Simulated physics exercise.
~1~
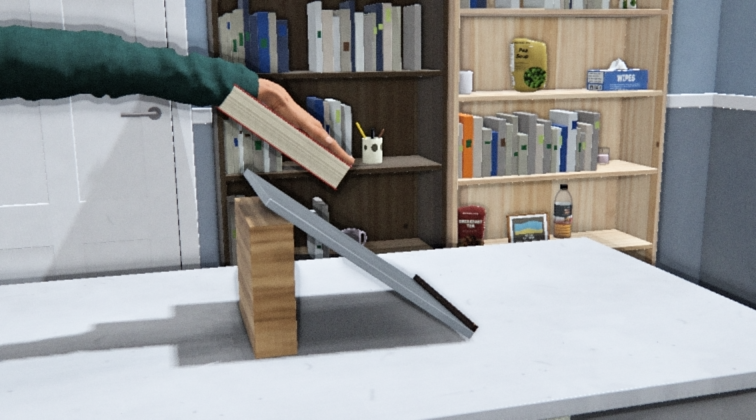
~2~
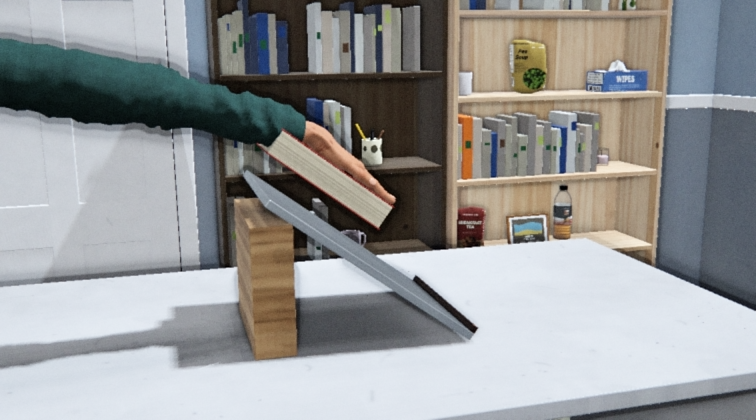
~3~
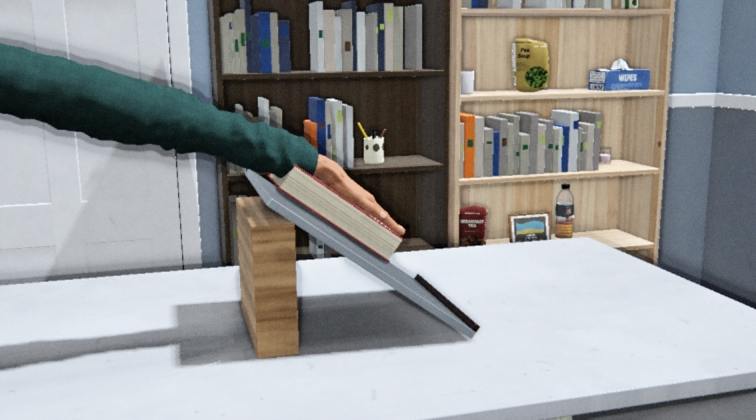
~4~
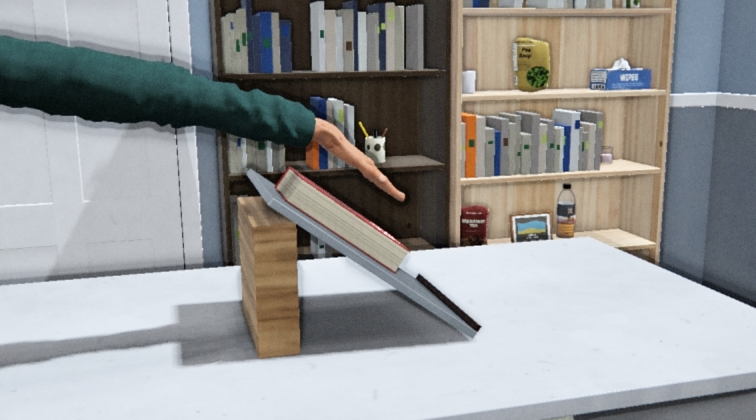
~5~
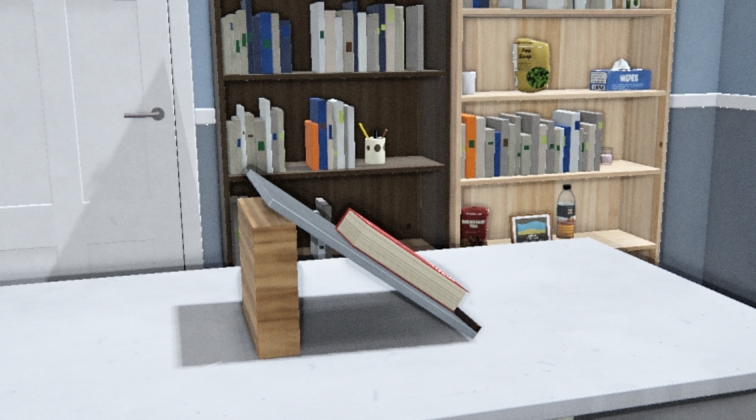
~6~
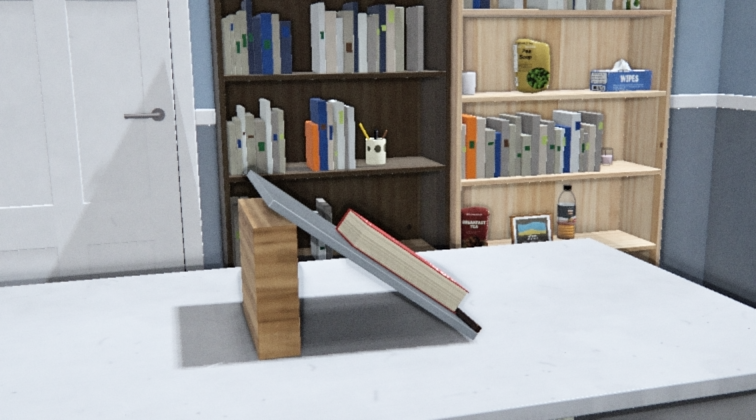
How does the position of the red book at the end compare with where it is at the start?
At the start the red book is held in a hand above the upper part of the sloping board. At the end it rests on the board near its lower end, farther to the right and lower down.
We see a hand lower a red book onto a grey board propped against a wooden block on a white table, then let go and draw back. The book slides down the board to the right and comes to rest near its lower end.
